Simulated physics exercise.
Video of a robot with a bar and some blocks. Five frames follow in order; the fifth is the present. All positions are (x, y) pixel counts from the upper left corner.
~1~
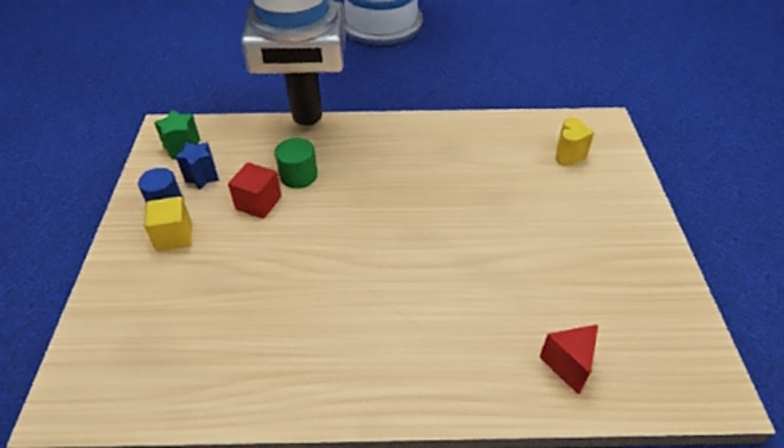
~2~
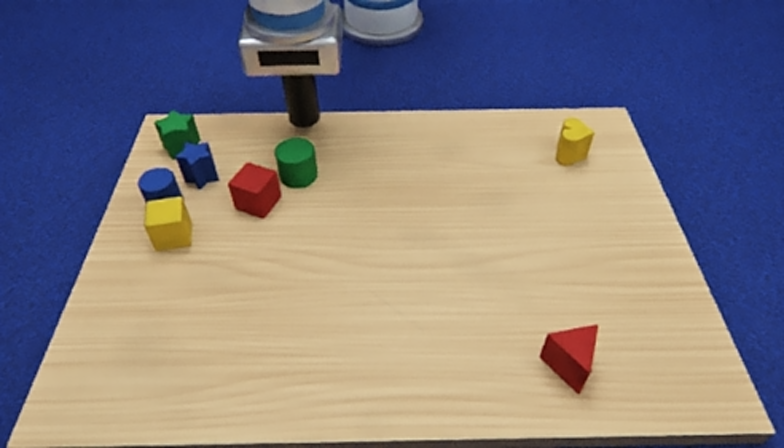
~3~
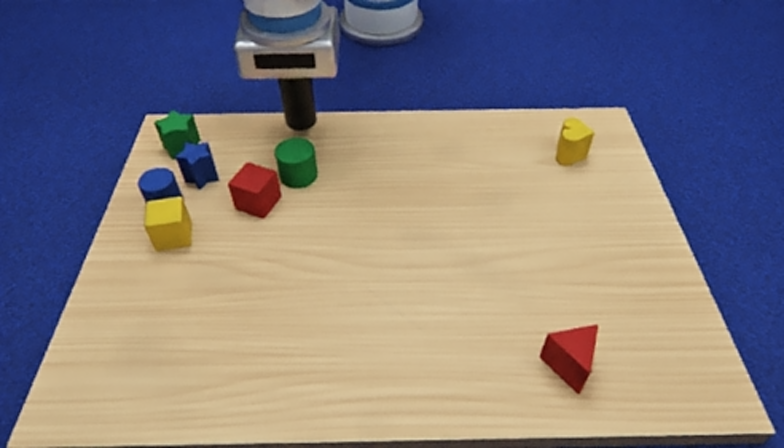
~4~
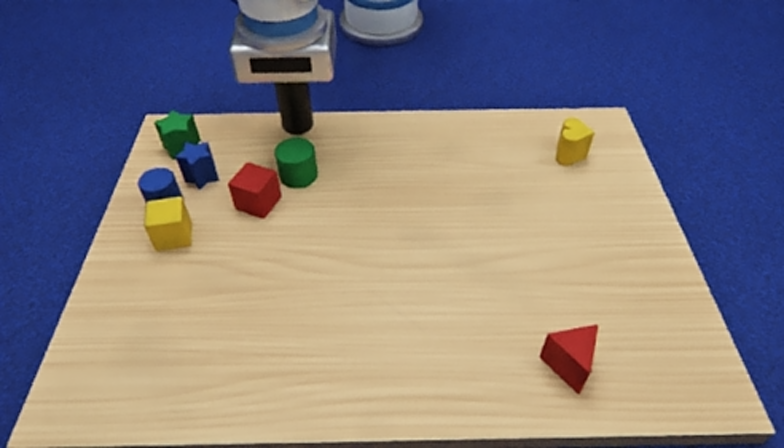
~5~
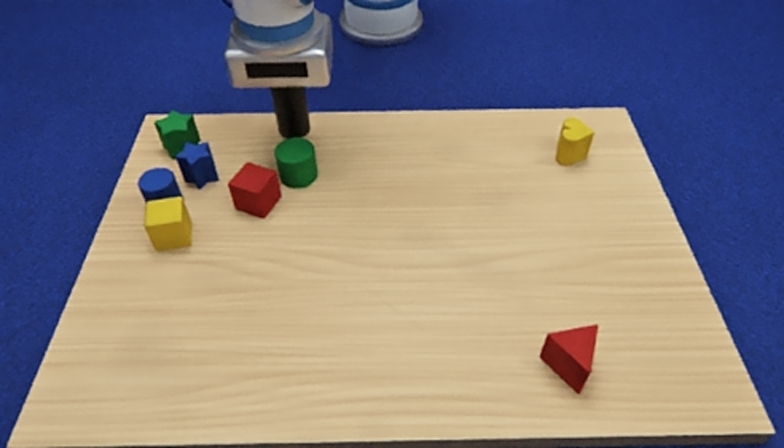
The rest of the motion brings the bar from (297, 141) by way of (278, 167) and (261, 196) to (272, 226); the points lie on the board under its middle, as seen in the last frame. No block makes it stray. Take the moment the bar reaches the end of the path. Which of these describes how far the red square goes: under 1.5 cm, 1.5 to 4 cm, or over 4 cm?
Long: Over 4 cm.
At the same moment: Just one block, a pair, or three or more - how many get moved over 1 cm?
It shifts two blocks.
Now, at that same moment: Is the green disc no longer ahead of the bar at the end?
Yes
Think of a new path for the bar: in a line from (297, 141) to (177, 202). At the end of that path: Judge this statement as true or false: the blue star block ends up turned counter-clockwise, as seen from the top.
My answer: False.
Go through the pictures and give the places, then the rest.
The first picture shows bar tip (307, 116); block tops, blue star block (194, 151); red square (252, 177); green disc (294, 149).
The second picture shows bar (305, 118); blocks unchanged.
The third picture shows bar (301, 121); blocks unchanged.
The fourth picture shows bar (298, 125); blocks unchanged.
The fifth picture shows bar (295, 130); blue star block (194, 151); red square (252, 177); green disc (294, 149).
What follows on the original path. One third of the way, bar (275, 156); green disc (295, 161).
Two thirds of the way, bar (258, 185); red square (243, 197); green disc (296, 165).
At the end, bar (269, 214); blue star block in place; red square (238, 224), turned 15° clockwise; green disc (296, 165).
